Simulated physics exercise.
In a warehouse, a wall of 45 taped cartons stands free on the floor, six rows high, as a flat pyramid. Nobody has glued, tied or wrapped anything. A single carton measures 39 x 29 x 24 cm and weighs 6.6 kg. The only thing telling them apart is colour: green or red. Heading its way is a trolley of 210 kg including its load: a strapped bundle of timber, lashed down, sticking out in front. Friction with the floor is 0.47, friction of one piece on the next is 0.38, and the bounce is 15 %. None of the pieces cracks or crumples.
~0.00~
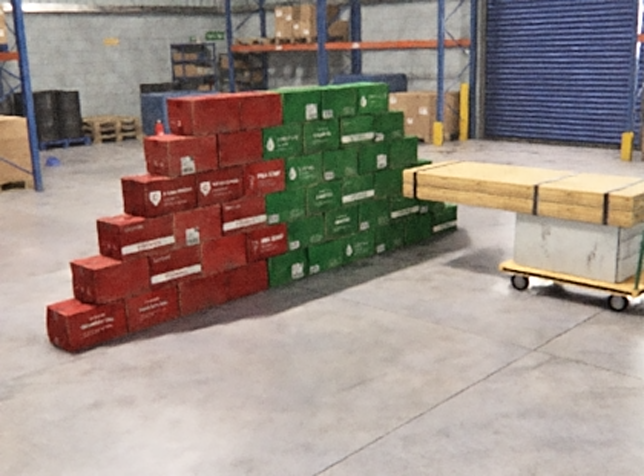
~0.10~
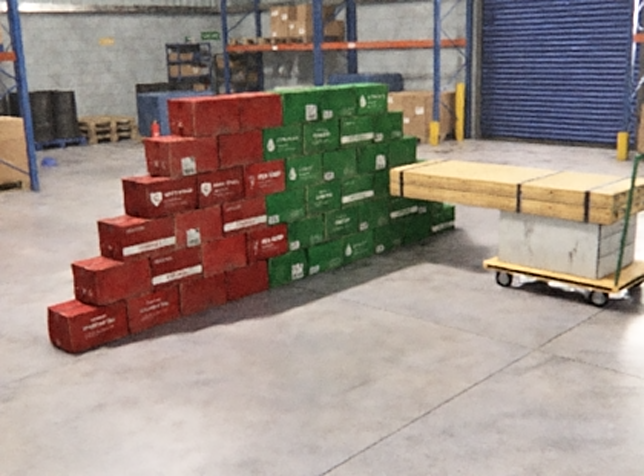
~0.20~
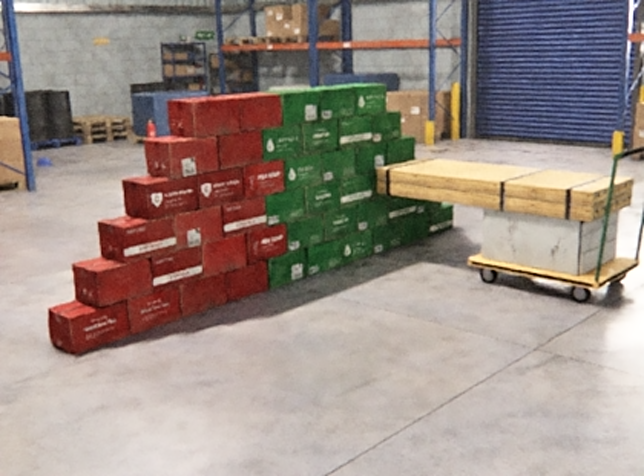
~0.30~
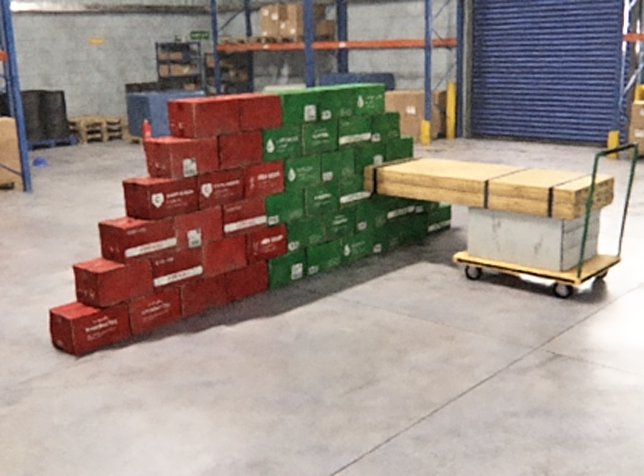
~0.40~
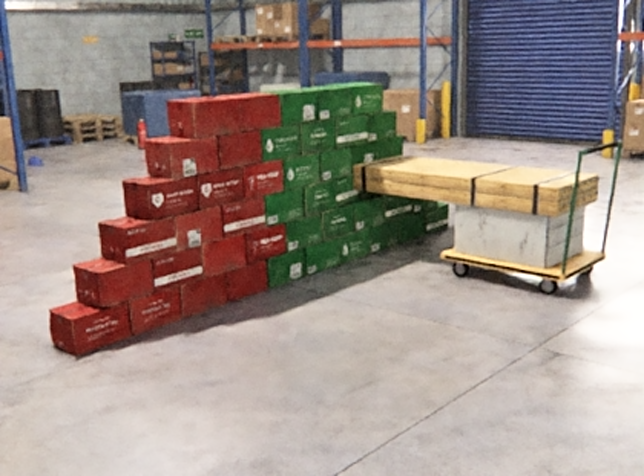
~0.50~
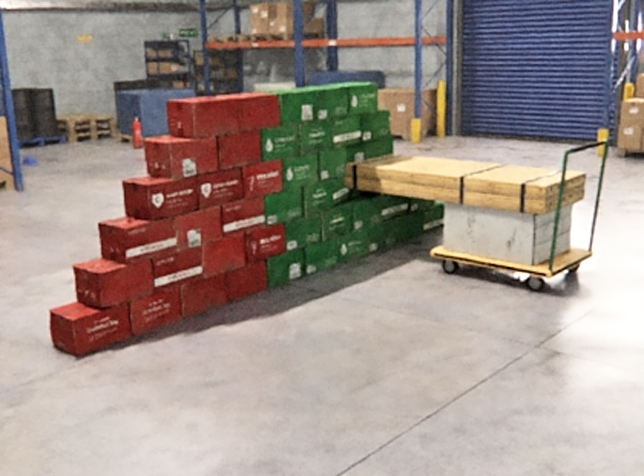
The footage shows a loaded trolley with strapped timber sticking out in front rolling leftward across a warehouse floor toward a stepped wall of red and green cartons, then the timber pressing into the green side, slightly shifting some cartons.
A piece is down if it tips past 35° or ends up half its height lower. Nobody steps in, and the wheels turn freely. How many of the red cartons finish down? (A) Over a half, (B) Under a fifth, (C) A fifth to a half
The answer is B.
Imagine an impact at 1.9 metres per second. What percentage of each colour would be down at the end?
Result - green: 30%; red: 0%.
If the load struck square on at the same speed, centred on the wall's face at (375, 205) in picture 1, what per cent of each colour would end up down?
In that case you'd see green at 70 per cent and red at 10 per cent down.
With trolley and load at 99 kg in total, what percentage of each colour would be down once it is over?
You'd get green 40 and red 0 percent.
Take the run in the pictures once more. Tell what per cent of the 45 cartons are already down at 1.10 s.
By that time it is 10 percent.
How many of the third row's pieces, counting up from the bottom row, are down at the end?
The answer for that row is 3.
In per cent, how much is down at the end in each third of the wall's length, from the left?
Left third 0 per cent, middle 30 per cent, right 60 per cent.
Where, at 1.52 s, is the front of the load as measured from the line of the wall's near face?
Roughly 65 cm past it.
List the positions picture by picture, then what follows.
In the first frame (places mark the middle of the side facing us; the camera moves round a little), load (409, 179) 39 cm short of the wall; top red carton (262, 111); top green carton (374, 99); nothing disturbed.
Load (396, 178) 26 cm short of the wall; top red carton (262, 112), in the second frame.
Load (382, 176) 14 cm short of the wall; top red carton (262, 112), in the third frame.
Load (369, 175) 14 mm short of the wall; top red carton (262, 113), in the fourth frame.
Load (358, 173) 9 cm into the wall's line; top red carton (261, 113); 5 disturbed, none down, in the fifth frame.
Load (349, 172) 17 cm into the wall's line; top red carton (260, 112); top green carton (364, 99) shifted 36 mm; 11 disturbed, none down, in the sixth frame.
After 0.74 s, load 33 cm past the wall's line, still rolling; none of the 18 red cartons down (0 of 45 in all colours); top red carton unmoved; top green carton shifted 22 cm.
After 1.10 s, load 50 cm past the wall's line, still rolling; none of the 18 red cartons down (5 of 45 in all colours); top red carton unmoved; top green carton leaning 33°, 10 cm lower.
After 1.52 s, load 67 cm past the wall's line, still rolling; none of the 18 red cartons down (13 of 45 in all colours); top red carton unmoved; top green carton on its side.
After 2.06 s, load 83 cm past the wall's line, still rolling; none of the 18 red cartons down (13 of 45 in all colours); top red carton unmoved; top green carton on its side.
At rest (3.1 s), load 90 cm past the wall's line, stopped; none of the 18 red cartons down (13 of 45 in all colours); top red carton unmoved; top green carton on its side. That is 0 per cent. As the last picture would show them, middles, top red carton near (246, 112), top green carton near (162, 197).
